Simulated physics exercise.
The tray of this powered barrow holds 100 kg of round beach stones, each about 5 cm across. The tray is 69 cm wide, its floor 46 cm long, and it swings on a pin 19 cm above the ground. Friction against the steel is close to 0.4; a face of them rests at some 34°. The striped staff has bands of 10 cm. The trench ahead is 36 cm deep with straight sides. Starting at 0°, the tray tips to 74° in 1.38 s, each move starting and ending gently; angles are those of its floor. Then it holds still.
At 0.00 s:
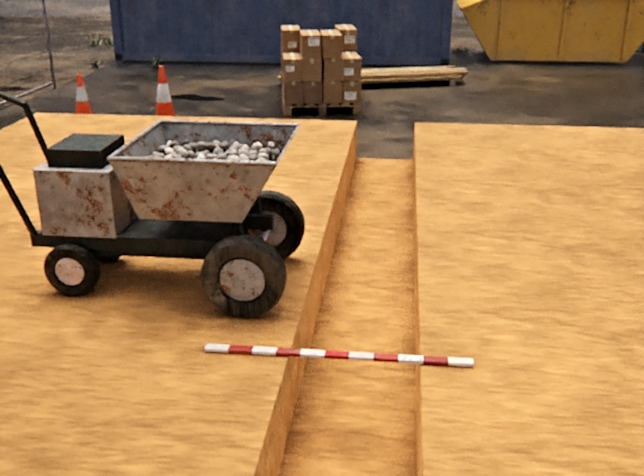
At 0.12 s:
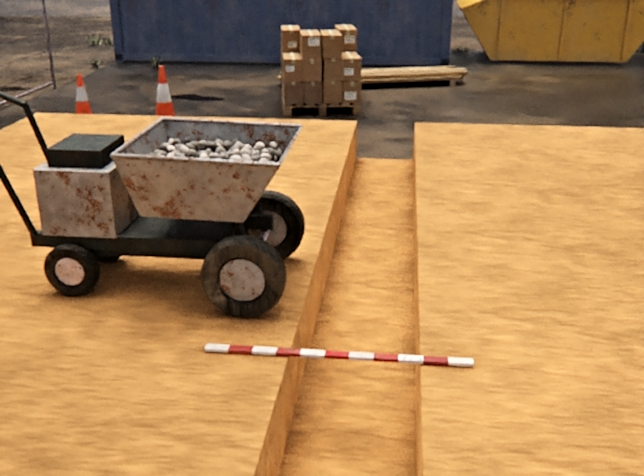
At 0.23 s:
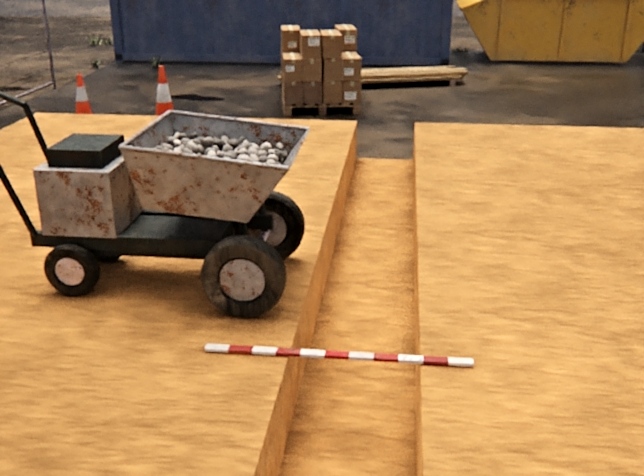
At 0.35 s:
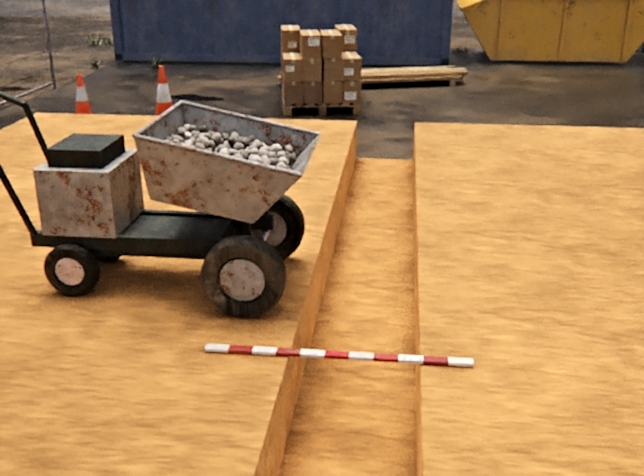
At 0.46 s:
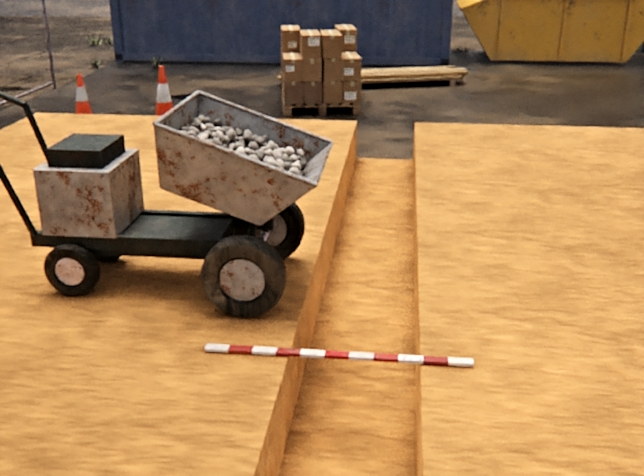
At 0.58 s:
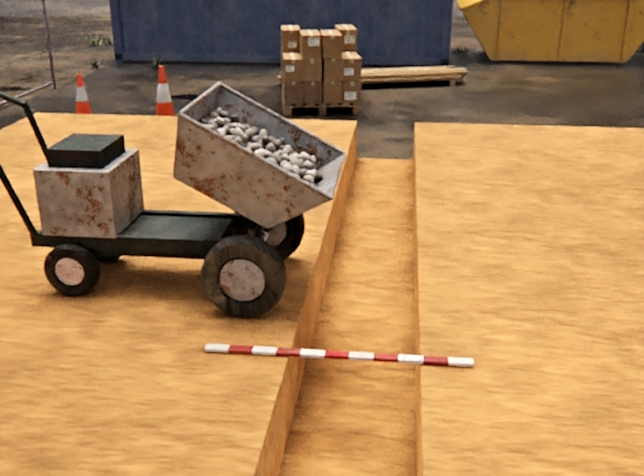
In this clip, a small wheeled barrow with a rusty tray of pale rounded stones stands left of a straight-sided trench crossed by a red-and-white striped staff, and the tray gradually tilts toward the right while the wheels stay still.
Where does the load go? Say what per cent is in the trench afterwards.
Close to 78 in a hundred.
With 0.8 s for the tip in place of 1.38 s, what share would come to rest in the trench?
In that case some 60 per cent.
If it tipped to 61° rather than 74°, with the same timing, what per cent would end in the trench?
Then about 55 per cent.
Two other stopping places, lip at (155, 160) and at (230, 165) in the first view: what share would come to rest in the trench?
First some 70, then 100 per cent.
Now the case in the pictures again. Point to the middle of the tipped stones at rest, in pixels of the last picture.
Around (395, 344).
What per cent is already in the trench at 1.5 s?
Some 35 per cent.
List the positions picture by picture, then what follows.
The first picture shows lip at (276, 164), floor tilted 0°, highest stones at (225, 150).
In the second picture, the tray is at 1°, its lip at (279, 165); the top of the load is at (220, 148); the stones move at 0.2 m/s on average.
In the third picture, the tray is at 6°, its lip at (288, 169); the top of the load is at (213, 145); the stones move at 0.4 m/s on average.
The fourth picture shows lip at (301, 175), floor tilted 12°, highest stones at (195, 138); the stones move at 0.5 m/s on average.
In the fifth picture, the tray is at 19°, its lip at (316, 185); the top of the load is at (196, 126); the stones move at 0.6 m/s on average.
In the sixth picture, the tray is at 28°, its lip at (332, 198); the top of the load is at (214, 120); the stones move at 0.7 m/s on average.
After 1.0 s the floor is at 62°; 99 % in the tray, 1 % in the trench; the foremost stones are at (379, 232).
After 1.5 s the floor is at 74°; 51 % in the tray, 35 % in the trench, 15 % past the trench; the foremost stones are at (482, 297).
After 1.8 s the floor is at 74°; 22 % in the tray, 55 % in the trench, 23 % past the trench; the foremost stones are at (541, 288).
After 3.8 s the floor is at 74°; 0 % in the tray, 78 % in the trench, 22 % past the trench; the foremost stones are at (568, 290).
